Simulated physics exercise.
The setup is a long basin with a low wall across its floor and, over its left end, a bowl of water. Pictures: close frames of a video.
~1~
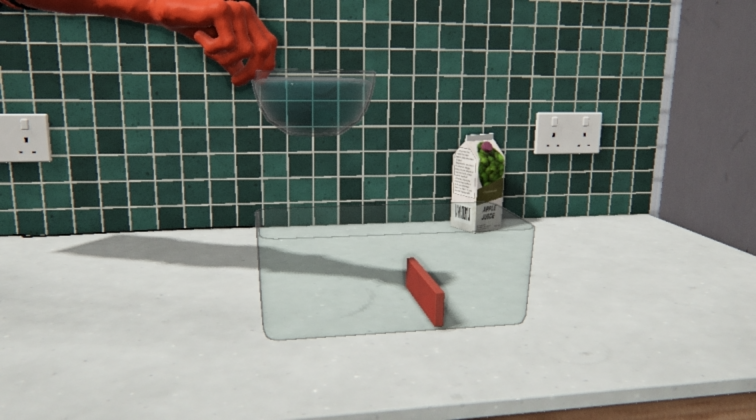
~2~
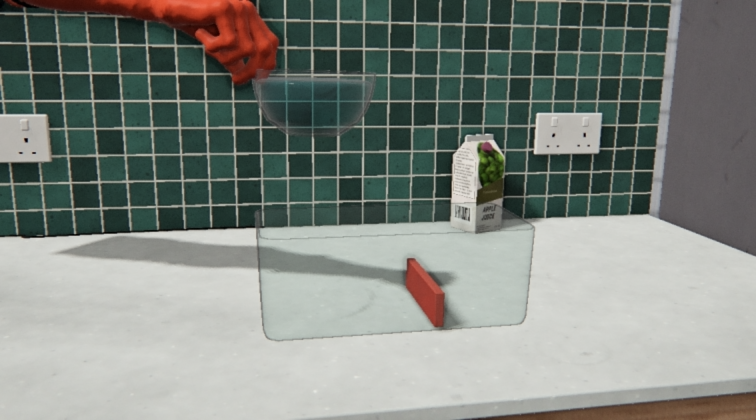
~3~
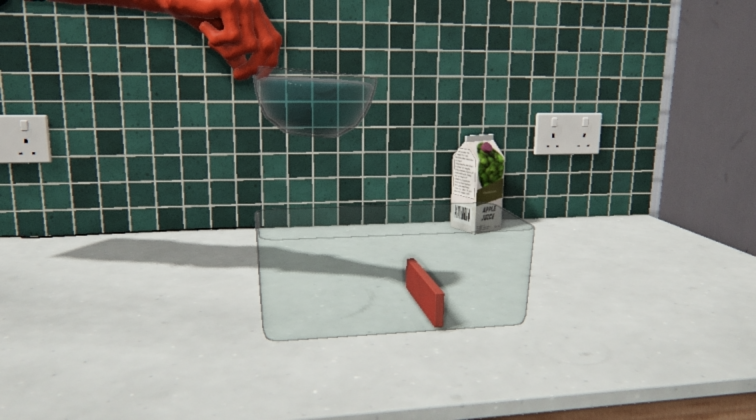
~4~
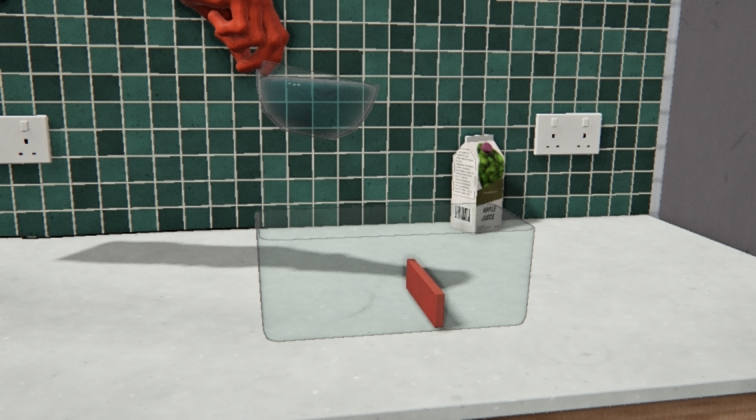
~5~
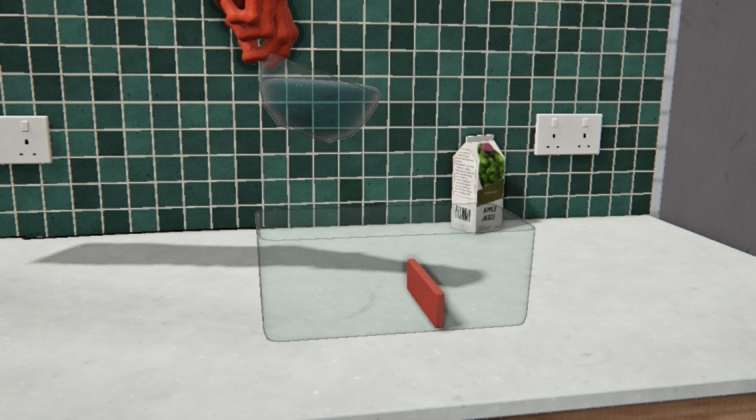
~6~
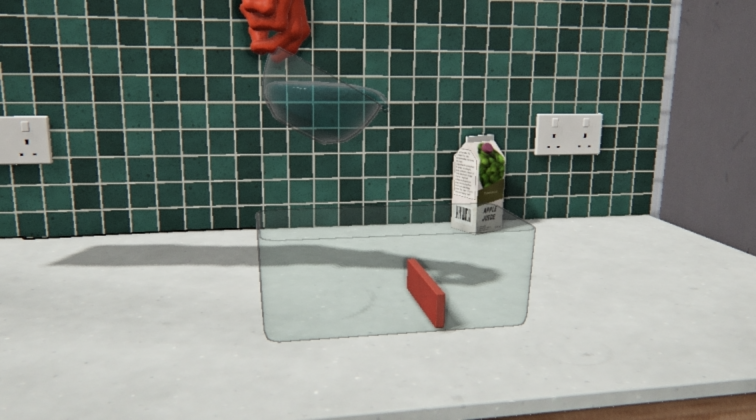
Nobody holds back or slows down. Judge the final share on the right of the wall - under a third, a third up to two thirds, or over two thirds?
It is a third up to two thirds.
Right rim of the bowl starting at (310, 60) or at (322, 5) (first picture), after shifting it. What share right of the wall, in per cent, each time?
The first start yields 10 per cent, the second 5 per cent.
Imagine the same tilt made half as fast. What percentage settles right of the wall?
It comes to around 60 per cent.
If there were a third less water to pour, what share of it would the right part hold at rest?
Near 25 %.
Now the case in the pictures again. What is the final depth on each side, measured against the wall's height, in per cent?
The left side sits at 30 per cent and the right side at 50.
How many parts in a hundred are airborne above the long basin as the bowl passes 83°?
Airborne share: Approx. 40 %.
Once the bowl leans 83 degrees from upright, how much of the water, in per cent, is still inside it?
Roughly 25 %.
A moment on, the bowl is tipped on its side and 25 per cent is still to pour, 9 is left of the wall and 26 right of it.
Next, the bowl is tipped on its side and 2 per cent is still to pour, 43 is left of the wall and 49 right of it.
Then the bowl is tipped on its side and 0 per cent is still to pour, 51 is left of the wall and 48 right of it.
Later the bowl is tipped on its side and 0 per cent is still to pour, 51 is left of the wall and 48 right of it.
Finally, 51 per cent lies left of the wall, 48 right of it and 1 outside.
